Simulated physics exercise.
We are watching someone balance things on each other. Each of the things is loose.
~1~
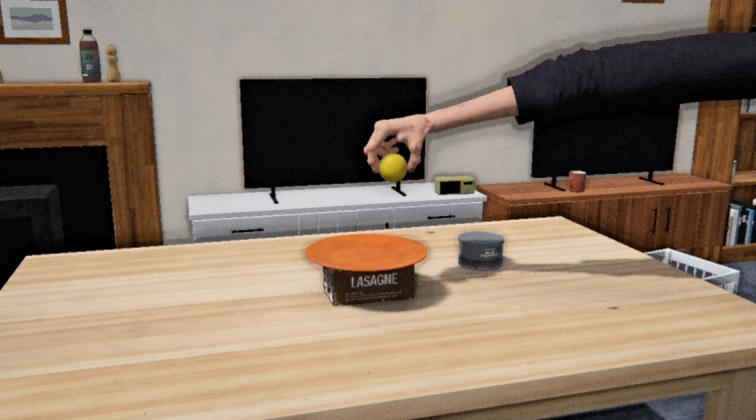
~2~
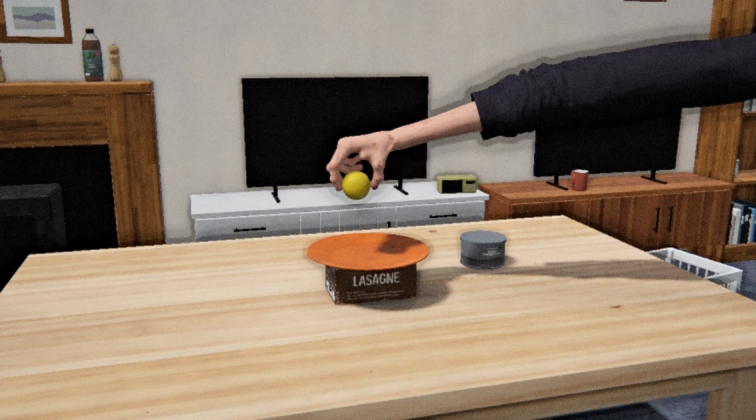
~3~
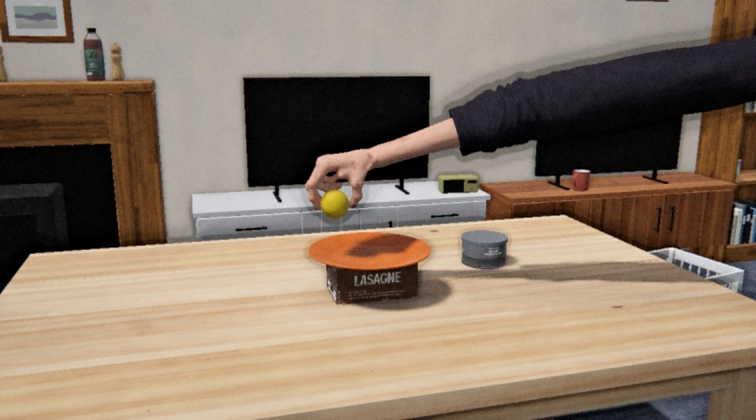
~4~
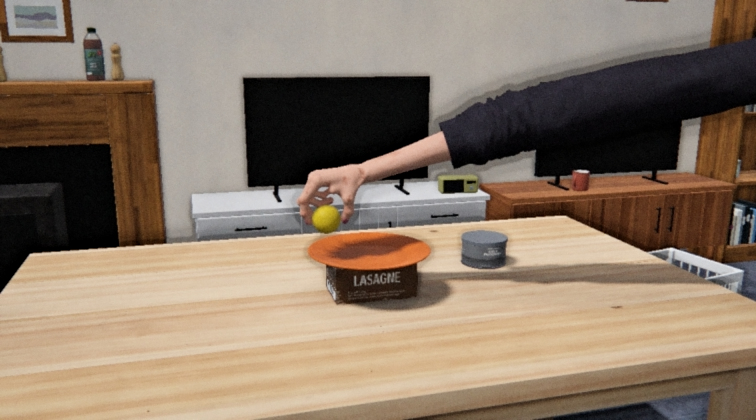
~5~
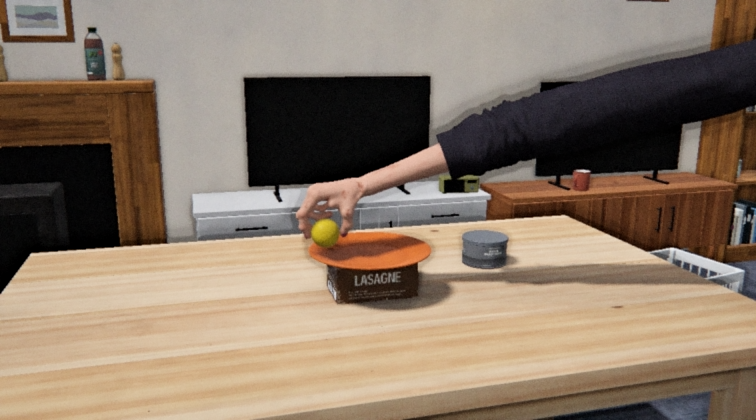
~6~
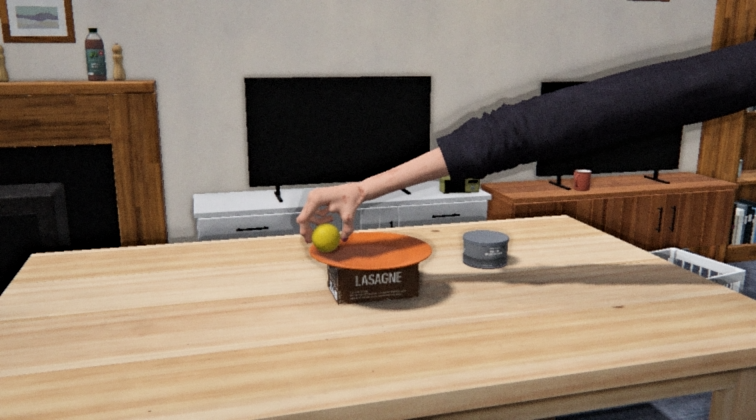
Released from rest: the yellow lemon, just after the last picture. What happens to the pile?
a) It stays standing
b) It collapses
a, it stays standing.
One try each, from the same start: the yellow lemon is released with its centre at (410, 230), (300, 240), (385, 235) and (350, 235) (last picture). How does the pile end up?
Stays standing; collapses; stays standing; stays standing.
Then, 0.10 s past the last view, nothing moves.
Then, 0.40 s past the last view, yellow lemon resting near (326, 238).
Finally, all 4 still in place. Final places as the last picture's camera would see them, yellow lemon near (326, 238). The pile keeps its balance.
